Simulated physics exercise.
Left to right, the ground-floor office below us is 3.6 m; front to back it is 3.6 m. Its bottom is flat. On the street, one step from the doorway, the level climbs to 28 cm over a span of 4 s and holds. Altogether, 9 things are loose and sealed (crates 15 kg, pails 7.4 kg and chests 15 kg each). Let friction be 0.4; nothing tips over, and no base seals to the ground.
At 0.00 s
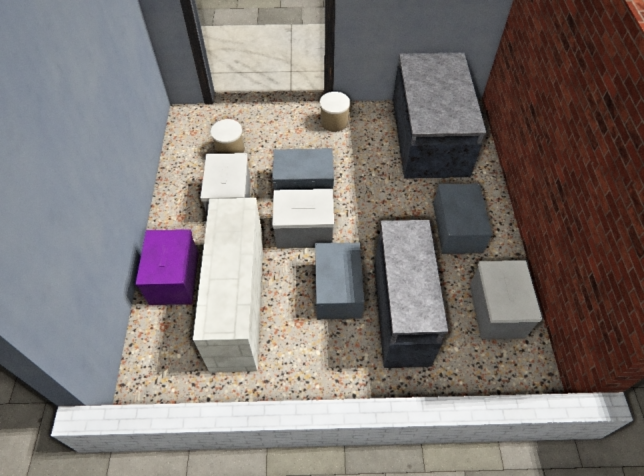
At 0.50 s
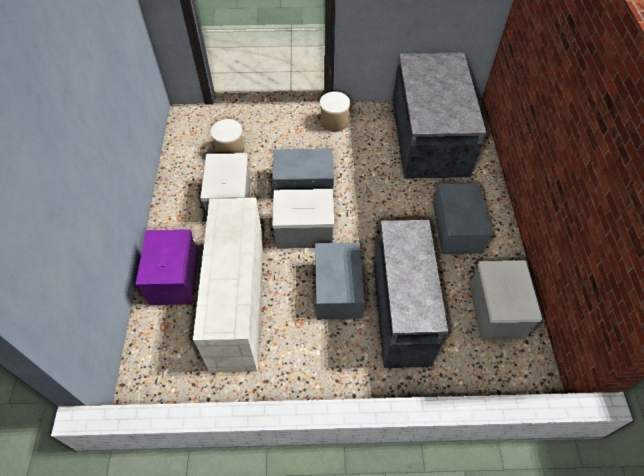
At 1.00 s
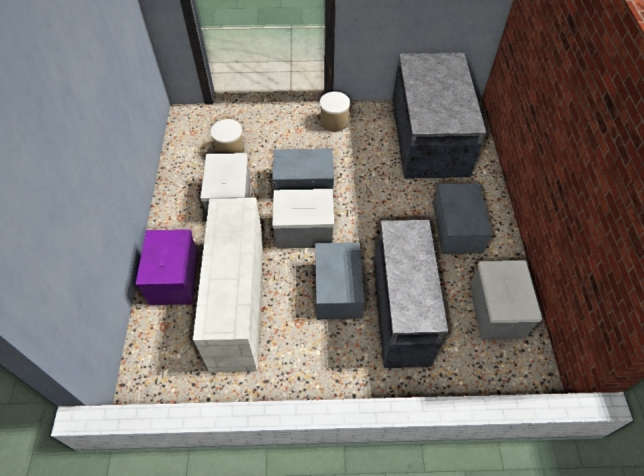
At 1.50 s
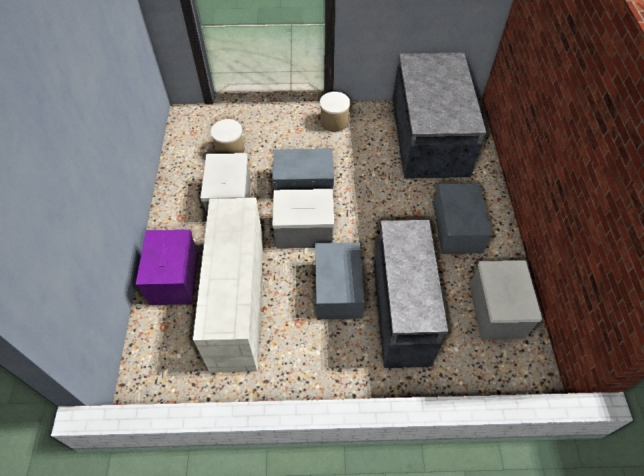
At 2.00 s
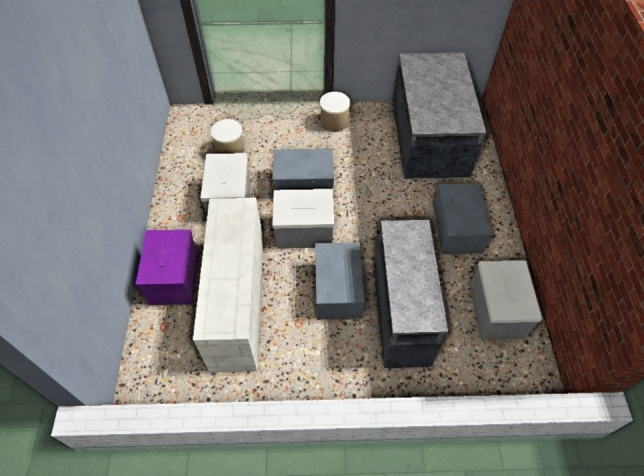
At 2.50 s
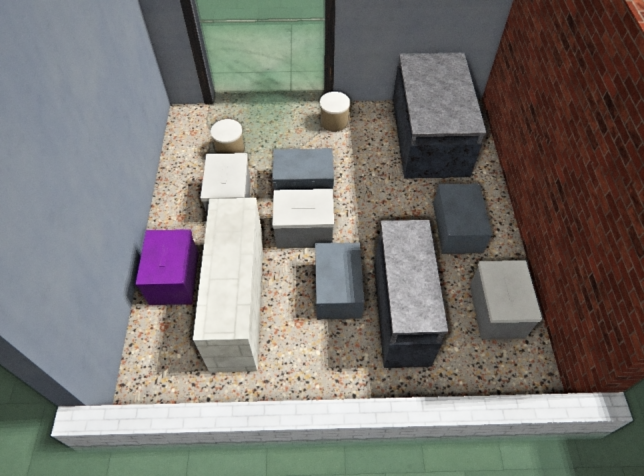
In a ground-floor office seen from above, a purple chest, pails and other blocks stayed put while greenish water covered the street outside, then crept through the doorway onto the speckled floor.
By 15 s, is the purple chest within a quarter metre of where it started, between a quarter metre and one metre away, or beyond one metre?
Between a quarter metre and one metre.
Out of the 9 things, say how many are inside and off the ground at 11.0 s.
By my count, 9.
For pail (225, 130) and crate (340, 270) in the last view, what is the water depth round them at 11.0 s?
Roughly 16 and 21 cm.
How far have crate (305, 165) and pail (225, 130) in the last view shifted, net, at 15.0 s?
In turn: 30 cm, 120 cm.
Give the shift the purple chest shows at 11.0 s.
About 100 cm by then.
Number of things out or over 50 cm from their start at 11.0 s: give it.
5 of them.
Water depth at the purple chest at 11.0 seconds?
Roughly 23 cm at that moment.
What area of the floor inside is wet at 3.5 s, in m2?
Roughly 3.0 m2 of it is wet.
After 3.5 s the purple chest is near (164, 256), 0.0 m from its start, aground; 0 afloat.
After 6.8 s the purple chest is near (166, 364), 1.0 m from its start, afloat; 7 afloat.
After 11.0 s the purple chest is near (170, 356), 1.0 m from its start, afloat; 9 afloat.
After 15.0 s the purple chest is near (137, 322), 0.7 m from its start, afloat; 9 afloat.
